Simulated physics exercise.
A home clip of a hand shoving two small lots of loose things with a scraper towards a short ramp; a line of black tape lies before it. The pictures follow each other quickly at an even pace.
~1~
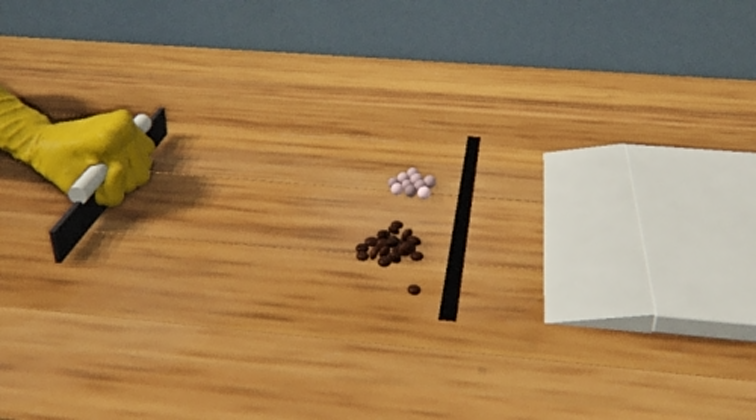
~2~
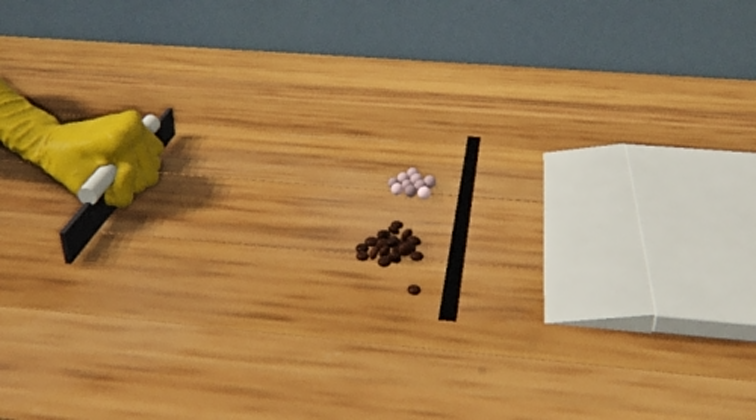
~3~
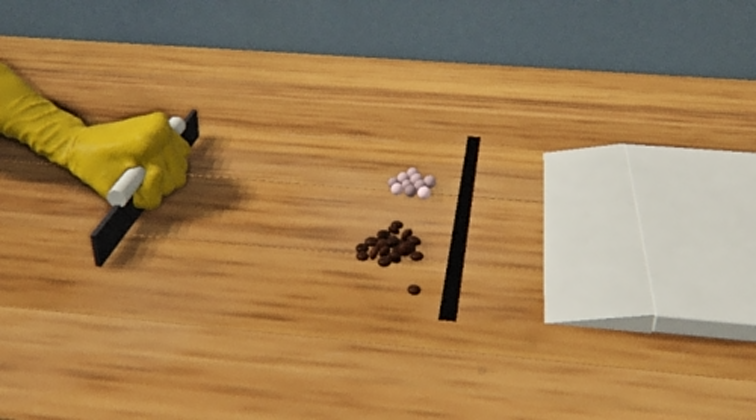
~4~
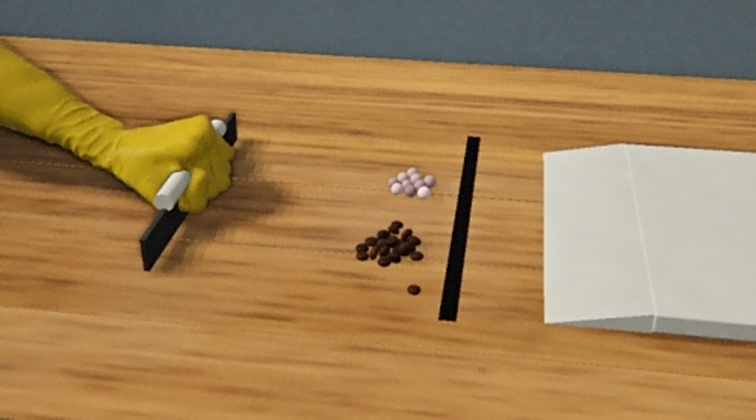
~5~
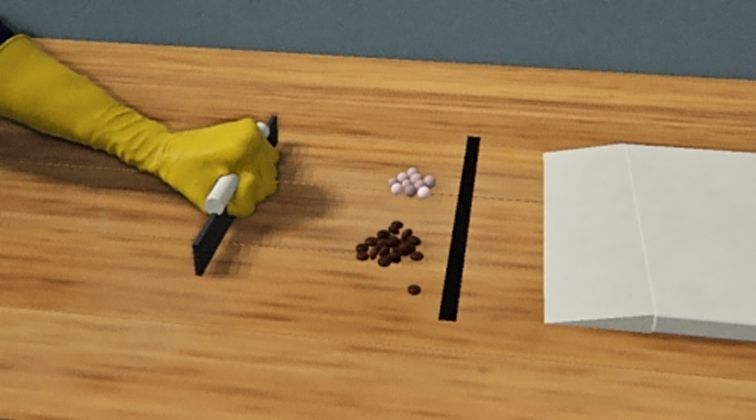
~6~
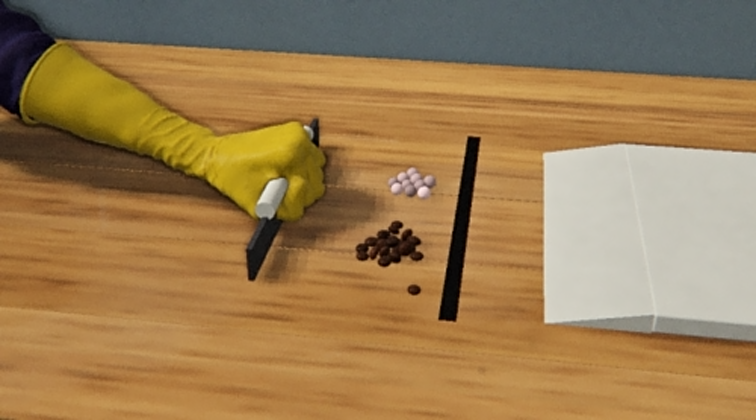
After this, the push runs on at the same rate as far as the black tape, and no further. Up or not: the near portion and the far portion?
Here the near portion gets none up while the far portion lands some on top.
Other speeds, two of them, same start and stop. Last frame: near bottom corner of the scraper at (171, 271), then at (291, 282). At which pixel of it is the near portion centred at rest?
Around (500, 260) for one pace and around (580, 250) for the other, in that order.
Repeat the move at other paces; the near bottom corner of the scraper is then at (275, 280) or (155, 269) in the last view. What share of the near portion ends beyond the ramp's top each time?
0 per cent, then 0 per cent.
Then, 0.13 s later than the last frame, scraper still moving, near (394, 183); near portion every one short of the ramp; far portion every one short of the ramp.
Then, 0.28 s later than the last frame, scraper stopped at the black tape; near portion every one short of the ramp; far portion roughly a quarter on the ramp, the larger part short of the ramp.
Then, 0.56 s later than the last frame, scraper stopped at the black tape; near portion roughly a third on the ramp, roughly two thirds short of the ramp; far portion almost all past the top, about a tenth on the ramp.
When it is over, scraper stopped at the black tape; near portion not one past the top, roughly a third on the ramp, roughly two thirds short of the ramp; far portion every one past the top.
